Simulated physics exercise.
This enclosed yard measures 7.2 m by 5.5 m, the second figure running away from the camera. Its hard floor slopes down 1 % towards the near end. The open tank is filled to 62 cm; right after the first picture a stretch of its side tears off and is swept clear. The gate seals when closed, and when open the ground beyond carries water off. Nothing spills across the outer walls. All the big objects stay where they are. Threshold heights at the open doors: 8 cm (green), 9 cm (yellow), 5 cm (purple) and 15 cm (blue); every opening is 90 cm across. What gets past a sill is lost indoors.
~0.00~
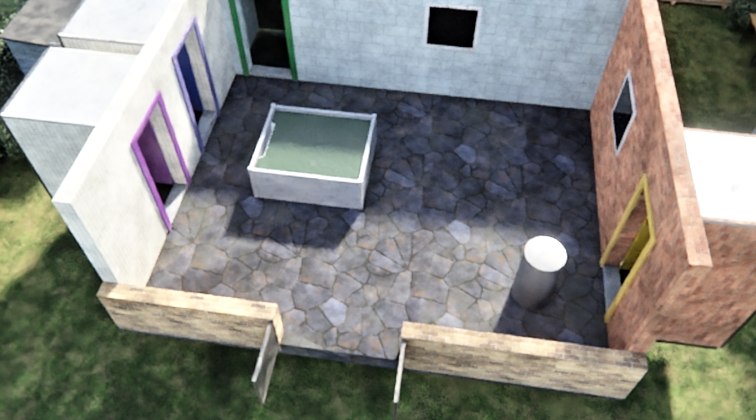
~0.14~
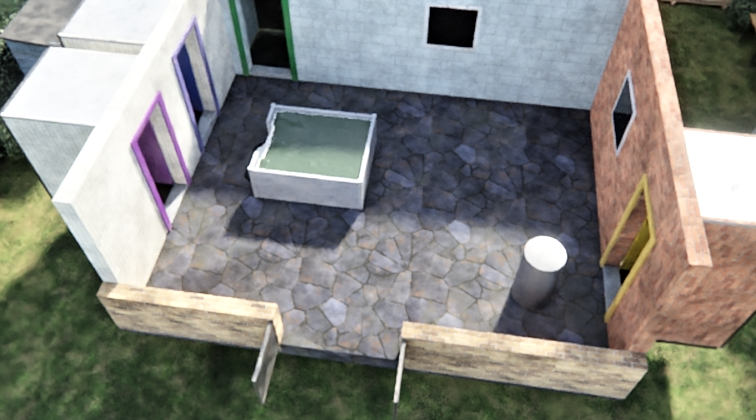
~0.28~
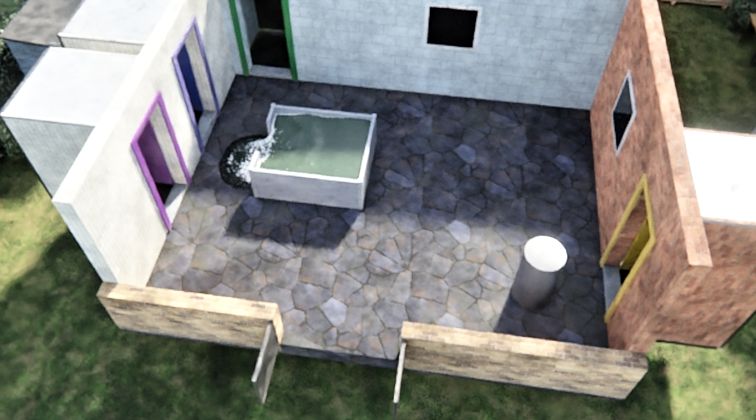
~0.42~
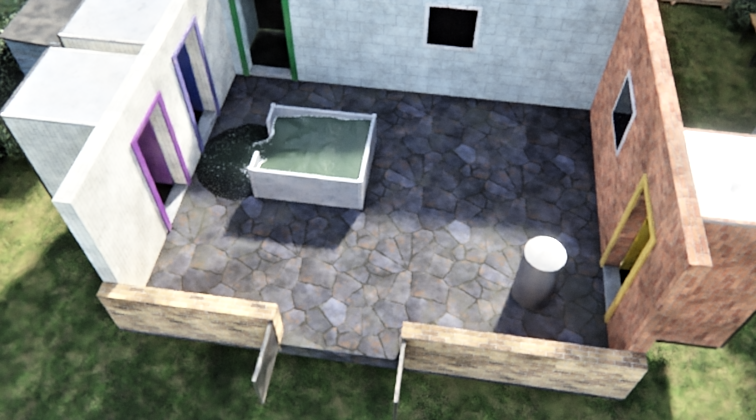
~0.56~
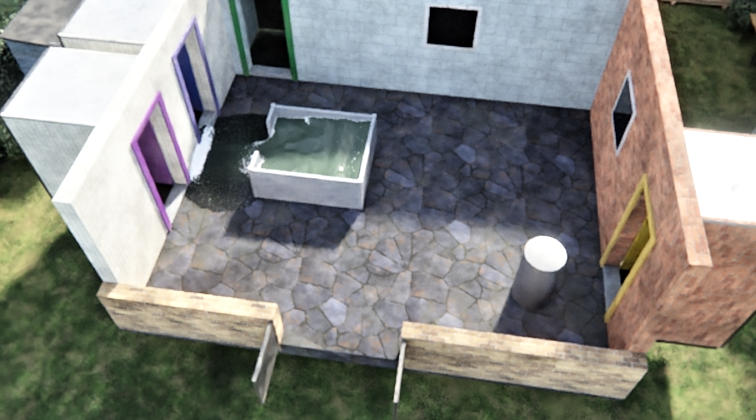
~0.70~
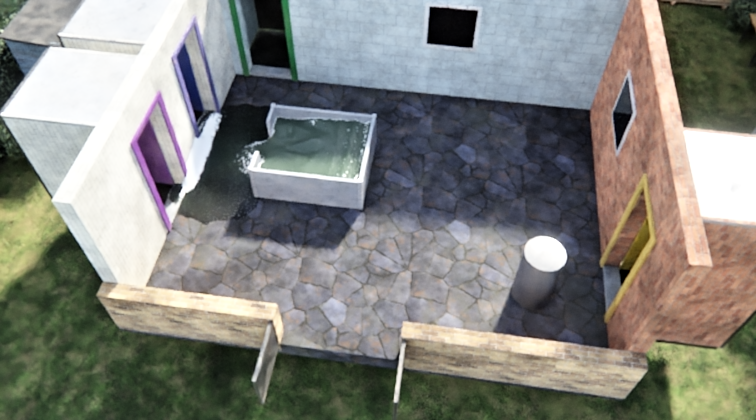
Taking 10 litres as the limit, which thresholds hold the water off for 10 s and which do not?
Within that time: At the green door it goes over the limit; at the yellow door it stays under the limit; at the purple door it goes over the limit; at the blue door it passes the limit.
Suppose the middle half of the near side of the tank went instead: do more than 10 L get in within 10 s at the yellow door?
Against that limit: Yellow under.
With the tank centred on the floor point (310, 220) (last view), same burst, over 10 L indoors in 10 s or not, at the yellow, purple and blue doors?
Then: Yellow not over, purple over, blue not over.
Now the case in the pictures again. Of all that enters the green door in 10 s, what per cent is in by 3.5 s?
About 60 per cent.
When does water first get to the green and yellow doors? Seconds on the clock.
Arrival: Green 1.6 s, yellow 8.0 s.
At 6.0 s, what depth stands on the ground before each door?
In cm: Green 10, yellow 0, purple 7, blue 11.
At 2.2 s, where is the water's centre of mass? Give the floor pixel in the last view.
Near (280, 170).
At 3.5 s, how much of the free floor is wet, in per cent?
Some 30 per cent of it.
After 1.4 s water covers 10 % of the floor and is deepest (36 cm) near (208, 163); green door not reached, yellow door not reached, purple door 15 cm at the sill, 14 L in, blue door 29 cm at the sill, 38 L in.
After 2.2 s water covers 20 % of the floor and is deepest (29 cm) near (208, 163); green door 16 cm at the sill, 11 L in, yellow door not reached, purple door 13 cm at the sill, 45 L in, blue door 25 cm at the sill, 90 L in.
After 3.5 s water covers 30 % of the floor and is deepest (23 cm) near (202, 155); green door 14 cm at the sill, 52 L in, yellow door not reached, purple door 10 cm at the sill, 72 L in, blue door 19 cm at the sill, 118 L in.
After 6.0 s water covers 65 % of the floor and is deepest (13 cm) near (199, 162); green door 10 cm at the sill, 85 L in, yellow door not reached, purple door 7 cm at the sill, 94 L in, blue door 11 cm at the sill, 126 L in.
After 10.0 s water covers 95 % of the floor and is deepest (8 cm) near (136, 309); green door 5 cm at the sill, 88 L in, yellow door 6 cm at the sill, 0 L in, purple door 4 cm at the sill, 100 L in, blue door 6 cm at the sill, 126 L in.
